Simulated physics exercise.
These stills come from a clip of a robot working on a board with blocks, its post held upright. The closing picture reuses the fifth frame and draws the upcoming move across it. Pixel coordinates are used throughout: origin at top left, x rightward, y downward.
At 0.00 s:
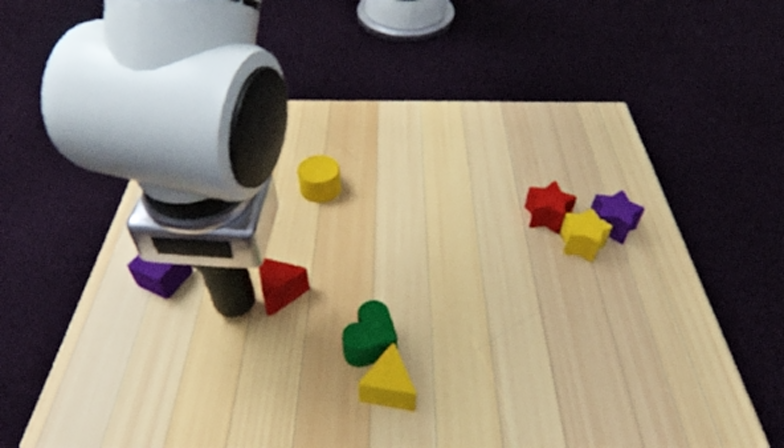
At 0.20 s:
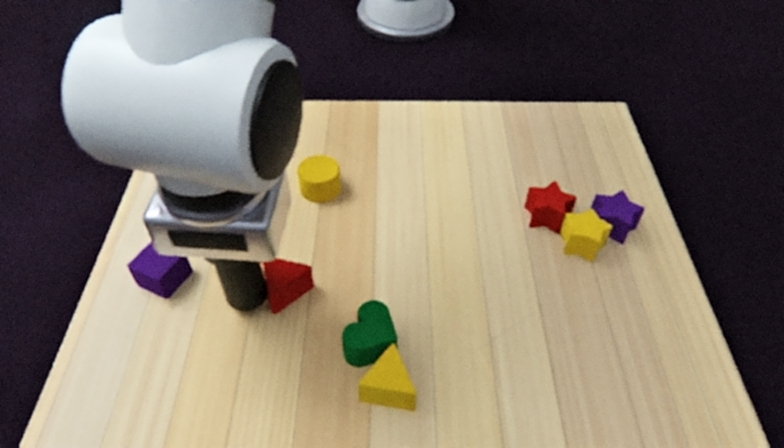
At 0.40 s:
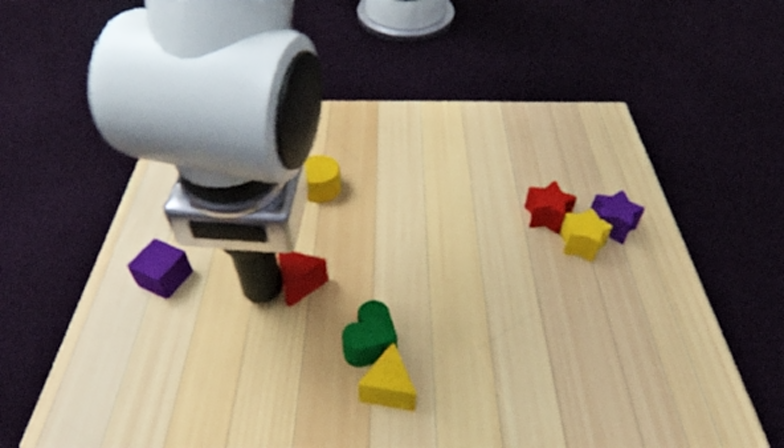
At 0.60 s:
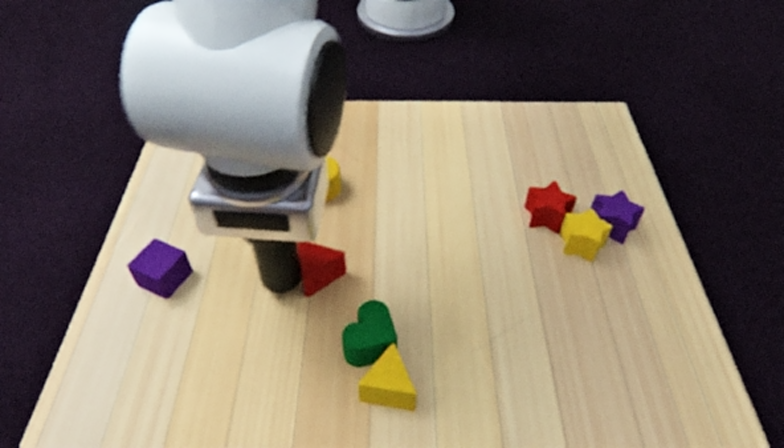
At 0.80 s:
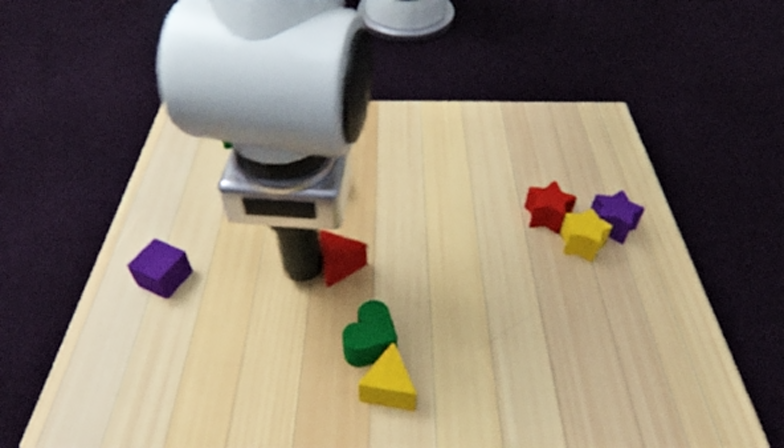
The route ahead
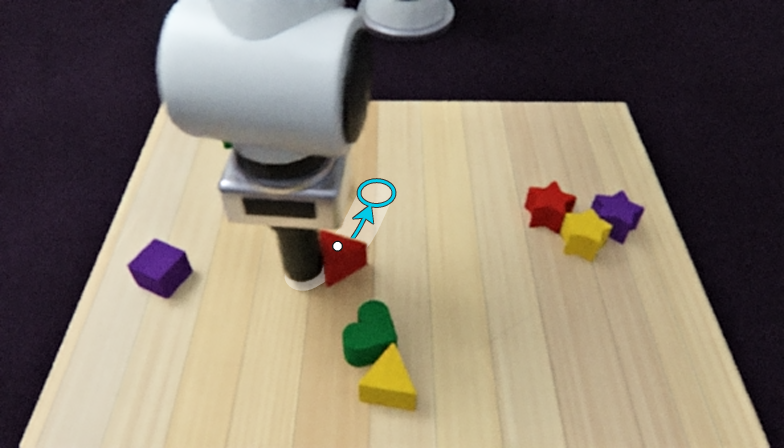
A white robot arm with a dark post at its lower end works over a pale wooden board on a dark surface, seen from above at an angle by a still camera. A purple cube, red triangle and yellow cylinder sit at left, a green heart and yellow triangle near the middle, three stars at right. The post pushes the red triangle rightward and slightly up the board.
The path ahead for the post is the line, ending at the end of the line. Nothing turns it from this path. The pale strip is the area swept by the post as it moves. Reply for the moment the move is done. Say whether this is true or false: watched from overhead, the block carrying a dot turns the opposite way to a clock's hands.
The statement is false.
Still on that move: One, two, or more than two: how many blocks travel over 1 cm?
Answer: 1.
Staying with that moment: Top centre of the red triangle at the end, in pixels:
I'd say the red triangle ends with its top centre at (383, 230).
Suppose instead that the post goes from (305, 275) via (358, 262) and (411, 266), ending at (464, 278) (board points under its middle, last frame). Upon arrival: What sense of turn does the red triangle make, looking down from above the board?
Rotation: Counter-clockwise.
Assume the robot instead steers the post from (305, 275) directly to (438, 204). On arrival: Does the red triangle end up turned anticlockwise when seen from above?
I'd say no.
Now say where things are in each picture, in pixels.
Post's lower end at (235, 300); yellow round block at (318, 168); red triangle at (277, 273), in the first picture.
Post at (247, 294); red triangle at (281, 271), in the second picture.
Post at (262, 287); red triangle at (297, 264), in the third picture.
Post at (281, 277); red triangle at (316, 256), in the fourth picture.
Post at (303, 266); yellow round block hidden; red triangle at (338, 246), in the fifth picture.
Drawn move, from (305, 275) through (341, 251) and (363, 222) to (377, 193); the dot is on the red triangle.
On the path given first. One third of the way, post at (340, 243); red triangle at (375, 232), turned 20° clockwise.
Two thirds of the way, post at (362, 213); red triangle at (383, 230), turned 30° clockwise.
At the end, post at (376, 184); yellow round block still; red triangle at (383, 230), turned 30° clockwise.
